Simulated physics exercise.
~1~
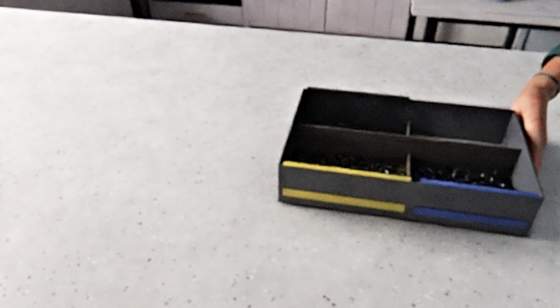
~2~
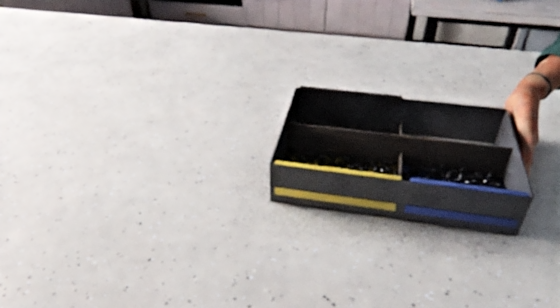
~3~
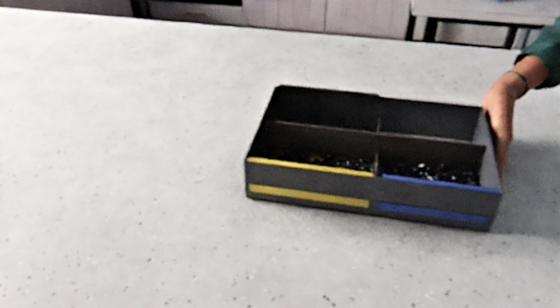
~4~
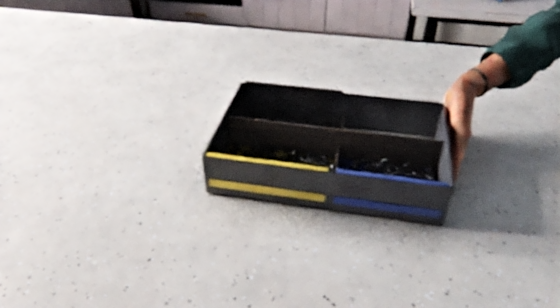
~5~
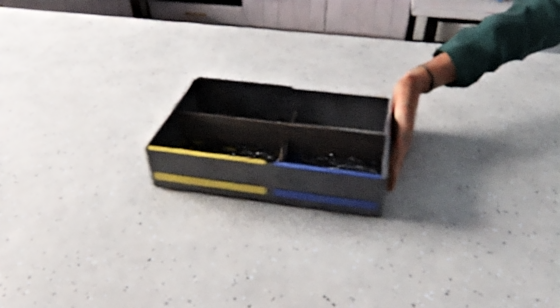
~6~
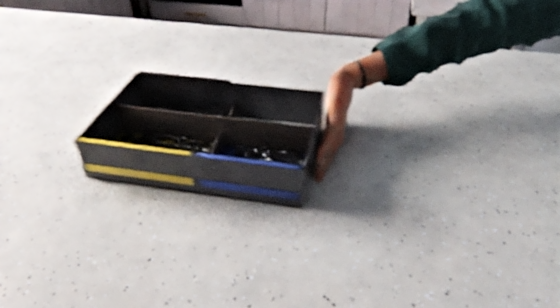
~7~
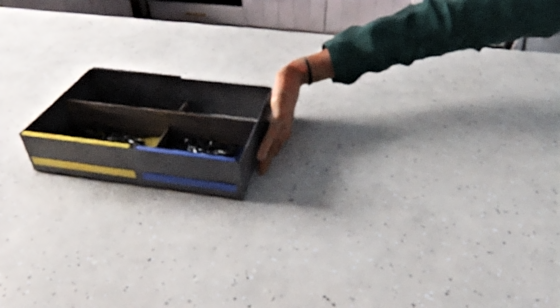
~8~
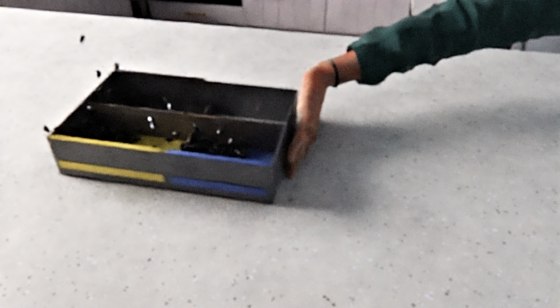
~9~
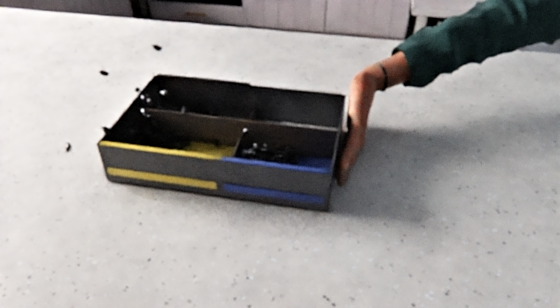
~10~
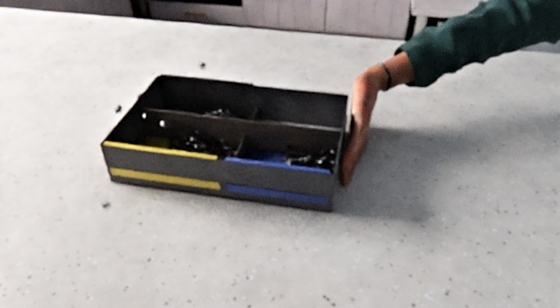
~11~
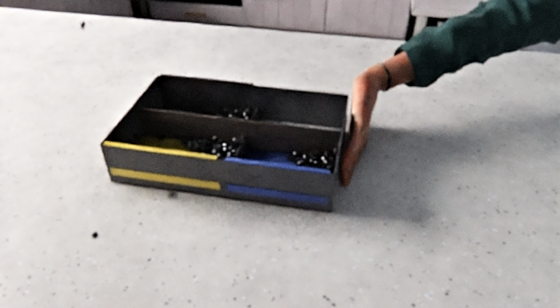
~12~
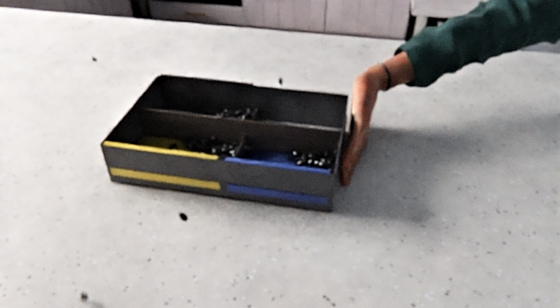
A black divided tray with yellow stripes on its left front and blue stripes on its right front sits on a speckled pale grey tabletop, seen from slightly above. Small dark beans lie in its compartments, and a hand in a dark green sleeve rests against its right end. The hand pushes the tray left across the table, then the tray reverses and slides a shorter way right. As it turns back, beans fly up at the left, and a few scatter onto the table. The tray stops with most beans inside, some in a rear compartment, the hand still against it.
